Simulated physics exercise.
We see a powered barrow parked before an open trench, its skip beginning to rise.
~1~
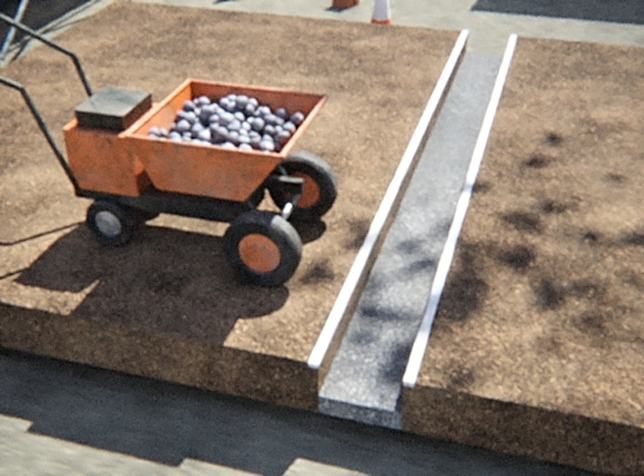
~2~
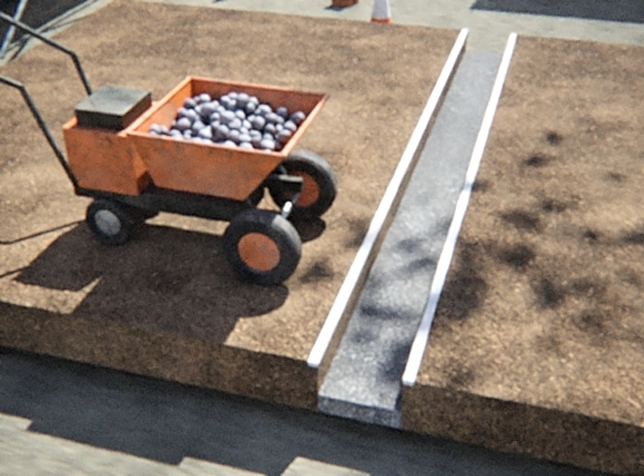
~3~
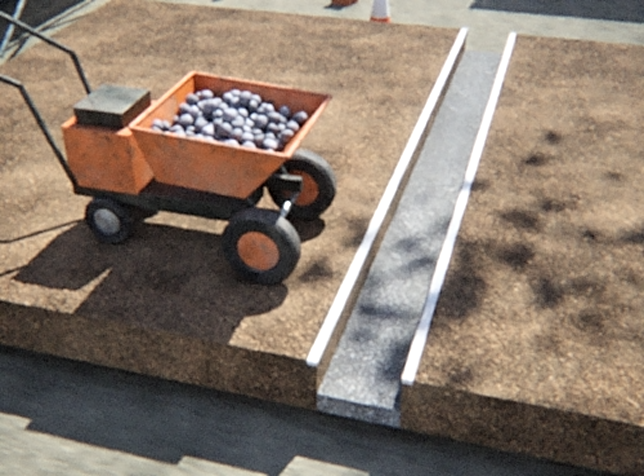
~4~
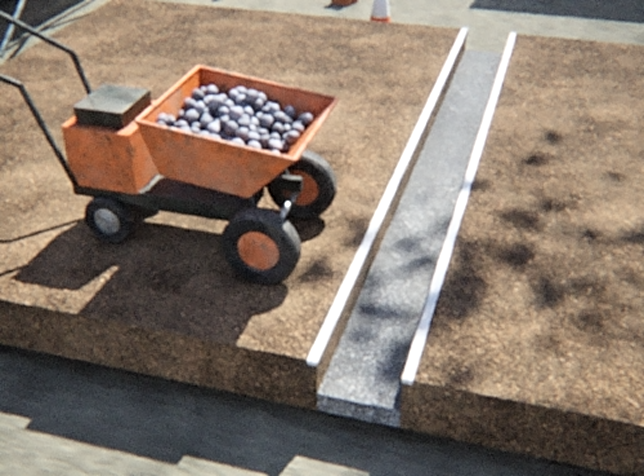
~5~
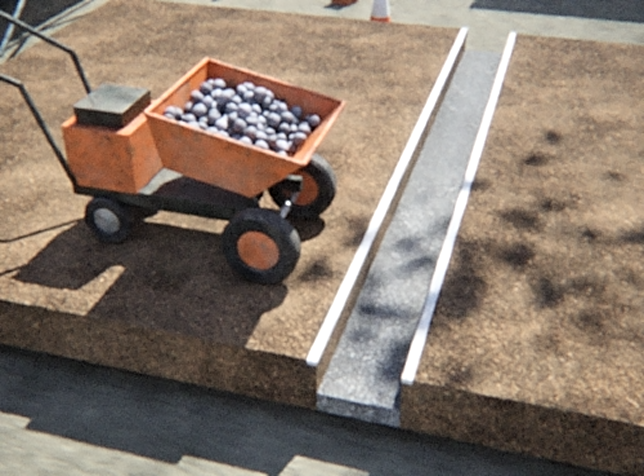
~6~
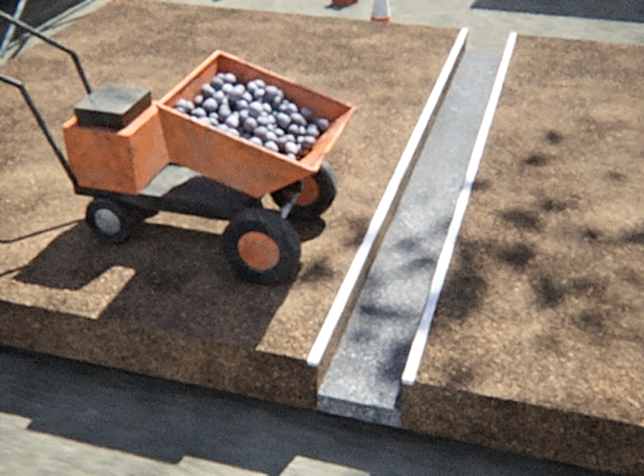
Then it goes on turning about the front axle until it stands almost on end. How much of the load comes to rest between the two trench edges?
The load ends chiefly in the trench.
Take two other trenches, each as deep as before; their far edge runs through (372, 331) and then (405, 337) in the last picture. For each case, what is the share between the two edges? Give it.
Close to 10 per cent in the first, close to 60 per cent in the second.
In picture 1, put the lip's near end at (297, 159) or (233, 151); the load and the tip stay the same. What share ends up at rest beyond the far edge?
The first gives 40 %, the second 0 %.
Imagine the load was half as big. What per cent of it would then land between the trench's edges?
Around 100 percent of it.
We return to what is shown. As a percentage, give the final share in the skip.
It ends up near 0 per cent.
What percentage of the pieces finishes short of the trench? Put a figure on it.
My estimate is close to 0 in a hundred.
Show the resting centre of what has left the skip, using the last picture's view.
I'd mark it at roughly (413, 284).
Just after the last frame, skip tipped steeply; every one in the skip.
A moment on, skip tipped right over; roughly two thirds in the skip; roughly a third in or heaped over the trench; just a few beyond it; just a few falling.
Further on, skip tipped right over; just a few in the skip; the larger part in or heaped over the trench; about a tenth beyond it.
When it is over, skip tipped right over; the larger part in or heaped over the trench; about a tenth beyond it.
